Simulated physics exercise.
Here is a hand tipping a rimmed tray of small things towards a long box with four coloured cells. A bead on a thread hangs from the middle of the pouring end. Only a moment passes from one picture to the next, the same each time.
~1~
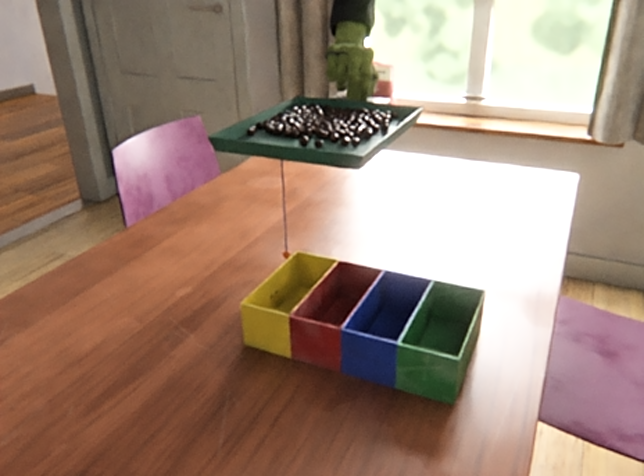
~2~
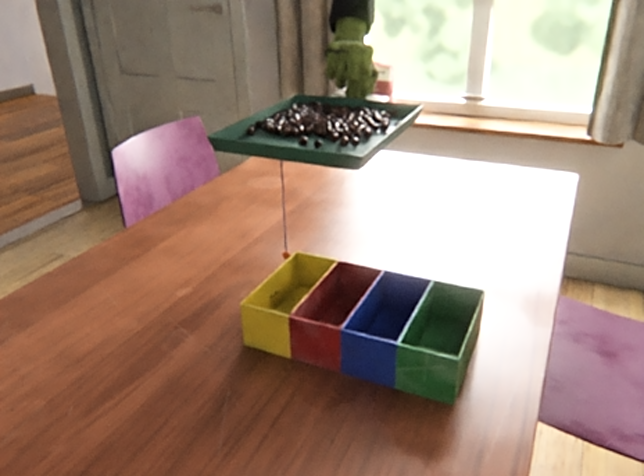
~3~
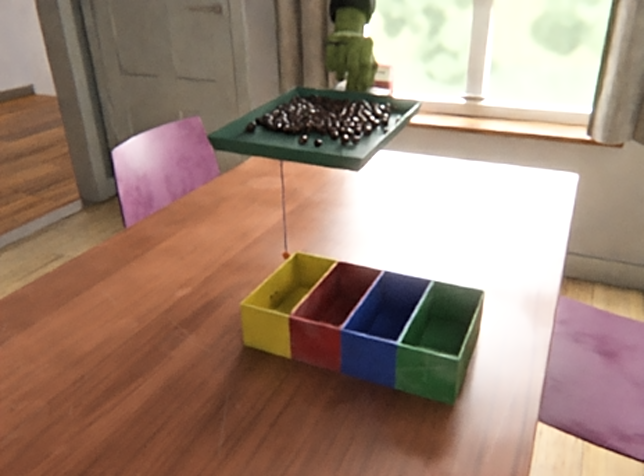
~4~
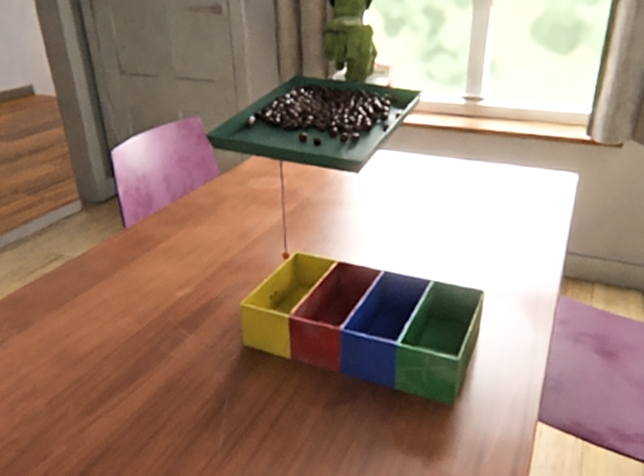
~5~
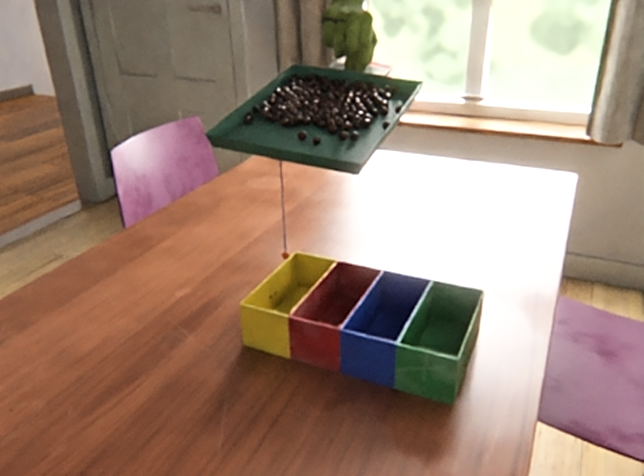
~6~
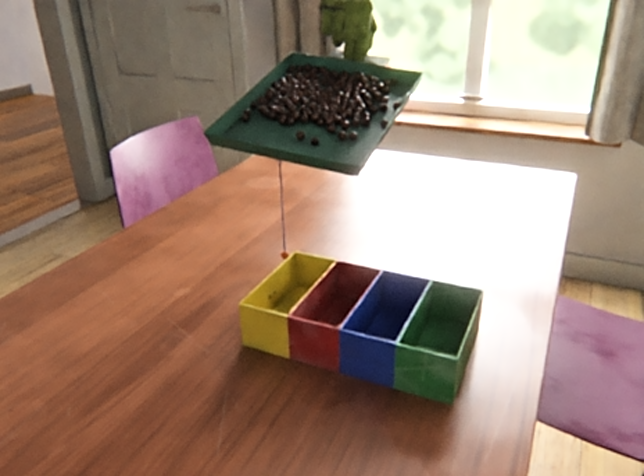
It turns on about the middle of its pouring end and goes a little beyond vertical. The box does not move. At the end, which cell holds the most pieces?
The red one ends fullest.
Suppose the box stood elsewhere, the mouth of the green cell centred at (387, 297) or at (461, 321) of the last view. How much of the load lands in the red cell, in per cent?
About 20 and 50 per cent.
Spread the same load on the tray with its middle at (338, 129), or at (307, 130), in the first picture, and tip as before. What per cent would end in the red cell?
In turn 60 and 60 in a hundred.
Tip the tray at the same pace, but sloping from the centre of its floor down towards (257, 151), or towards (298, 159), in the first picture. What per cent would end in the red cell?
In turn 0 and 30 in a hundred.
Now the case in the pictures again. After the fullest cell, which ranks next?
In second place: That yellow cell.
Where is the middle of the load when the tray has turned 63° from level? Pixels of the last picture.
At about (320, 168).
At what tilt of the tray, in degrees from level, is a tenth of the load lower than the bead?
At about 55°.
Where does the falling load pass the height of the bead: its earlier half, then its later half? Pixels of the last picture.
Around (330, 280) and then (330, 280).
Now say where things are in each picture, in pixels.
In the first frame, corners of the pouring end at (214, 136) and (359, 154), level; middle of the load at (328, 122), chocolate balls; bead on its thread at (287, 255); yellow cell at (266, 326); red cell at (315, 339); blue cell at (369, 354); green cell at (427, 370).
In the second frame, corners of the pouring end at (213, 136) and (359, 154), level; middle of the load at (327, 121).
In the third frame, corners of the pouring end at (213, 135) and (359, 156), tipped barely, lowest at the right corner; middle of the load at (327, 116).
In the fourth frame, corners of the pouring end at (212, 134) and (358, 158), tipped a little, lowest at the right corner; middle of the load at (326, 109).
In the fifth frame, corners of the pouring end at (211, 133) and (358, 161), tipped a little, lowest at the right corner; middle of the load at (326, 102).
In the sixth frame, corners of the pouring end at (209, 131) and (357, 163), tipped clearly, lowest at the right corner; middle of the load at (324, 97), all on the move; yellow cell at (264, 326); red cell at (314, 340); blue cell at (367, 354); green cell at (425, 370).
Soon after the last picture, tray tipped steeply; about two thirds on the tray; a small part in the red cell; a small part in the yellow cell; a stray few in the blue cell; a stray few in the green cell; about a quarter falling or outside the box.
A little later, tray tipped past a quarter turn; about half in the red cell; about a quarter in the yellow cell; a small part in the blue cell; a small part in the green cell; a small part falling or outside the box.
Later still, tray tipped past a quarter turn; about two thirds in the red cell; about a quarter in the yellow cell; a small part in the blue cell; a small part in the green cell; a small part falling or outside the box.
At rest, tray tipped past a quarter turn; about two thirds in the red cell; about a quarter in the yellow cell; a small part in the blue cell; a small part in the green cell; a small part outside the box.
